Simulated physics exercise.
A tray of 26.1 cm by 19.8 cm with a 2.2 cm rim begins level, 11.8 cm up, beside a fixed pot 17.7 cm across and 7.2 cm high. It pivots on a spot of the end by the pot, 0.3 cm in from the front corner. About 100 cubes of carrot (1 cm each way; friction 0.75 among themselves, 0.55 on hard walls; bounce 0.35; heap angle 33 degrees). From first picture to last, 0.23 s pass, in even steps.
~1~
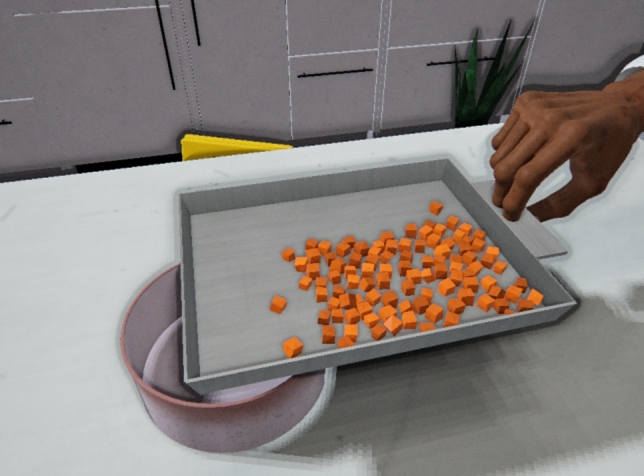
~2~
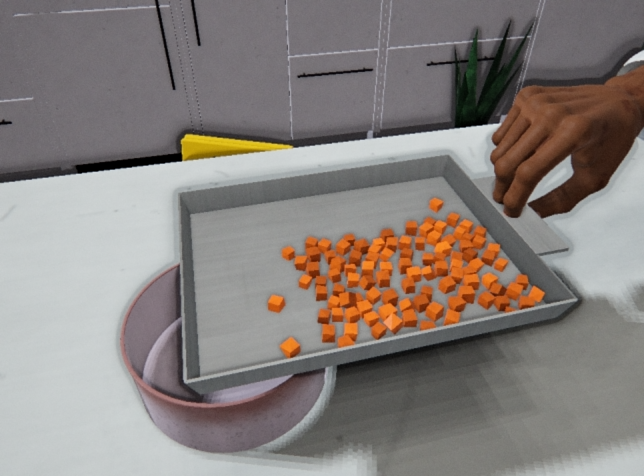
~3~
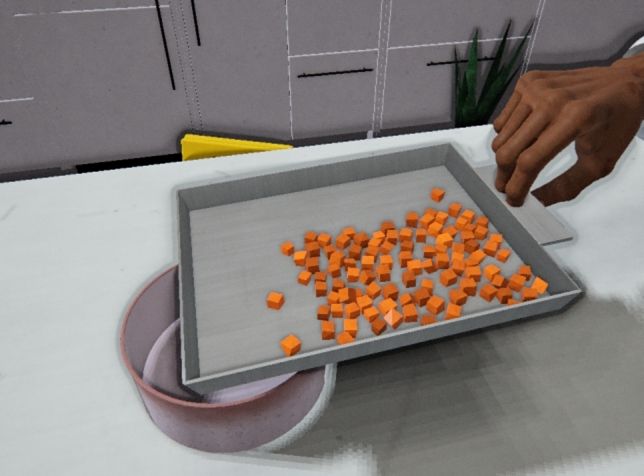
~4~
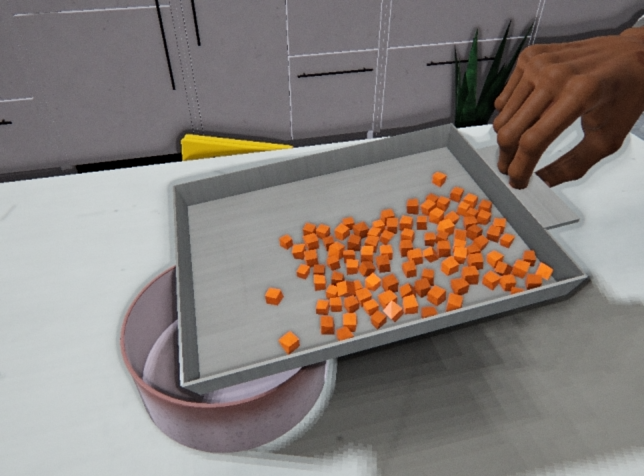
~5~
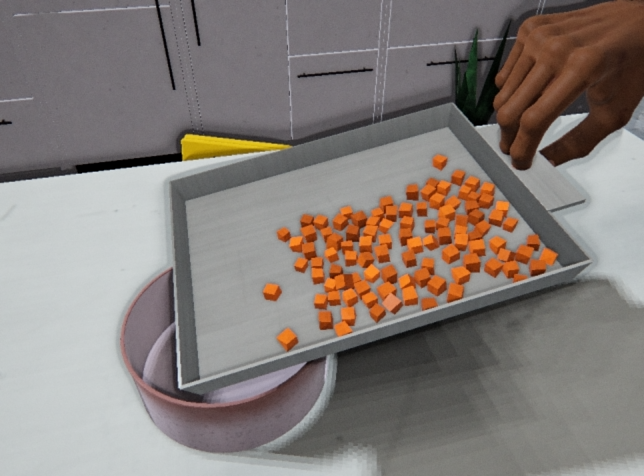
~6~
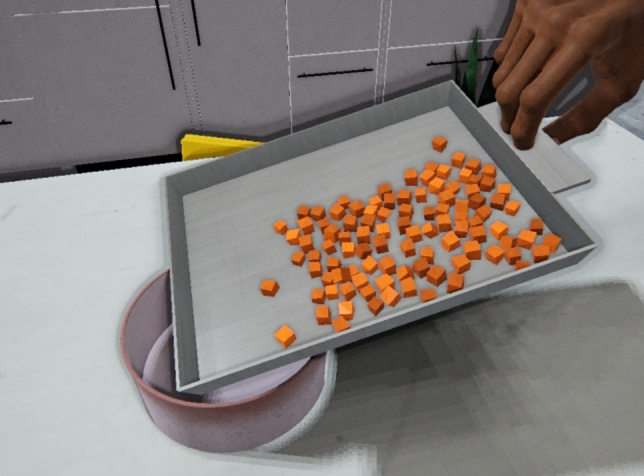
Hand raising the right end of a grey tray of orange carrot cubes, its left end over a pink pot.
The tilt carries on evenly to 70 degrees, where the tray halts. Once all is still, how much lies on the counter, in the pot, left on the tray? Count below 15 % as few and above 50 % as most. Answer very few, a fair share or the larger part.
Counter: The larger part, pot: Very few, tray: A fair share.
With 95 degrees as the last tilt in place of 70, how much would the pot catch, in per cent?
In that case some 0 per cent.
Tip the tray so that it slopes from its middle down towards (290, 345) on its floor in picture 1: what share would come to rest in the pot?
About 0 per cent.
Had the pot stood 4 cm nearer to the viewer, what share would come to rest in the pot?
In that case some 5 per cent.
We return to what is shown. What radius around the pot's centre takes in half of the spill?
Roughly 20 cm.
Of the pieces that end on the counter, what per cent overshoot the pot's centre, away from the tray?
Roughly 100 per cent.
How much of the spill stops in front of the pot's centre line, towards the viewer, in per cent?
Some 100 per cent.
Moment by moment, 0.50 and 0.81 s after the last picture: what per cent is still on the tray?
About 100, 45.
Then, 0.30 s after the last picture, tilt 42 degrees; the tray holds 100 %, the pot 0 %.
Then, 0.50 s after the last picture, tilt 61 degrees; the tray holds 100 %, the pot 0 %.
Then, 0.81 s after the last picture, tilt 70 degrees; the tray holds 45 %, the pot 0 %.
In the end, counter 65 %, pot 0 %, tray 35 %.
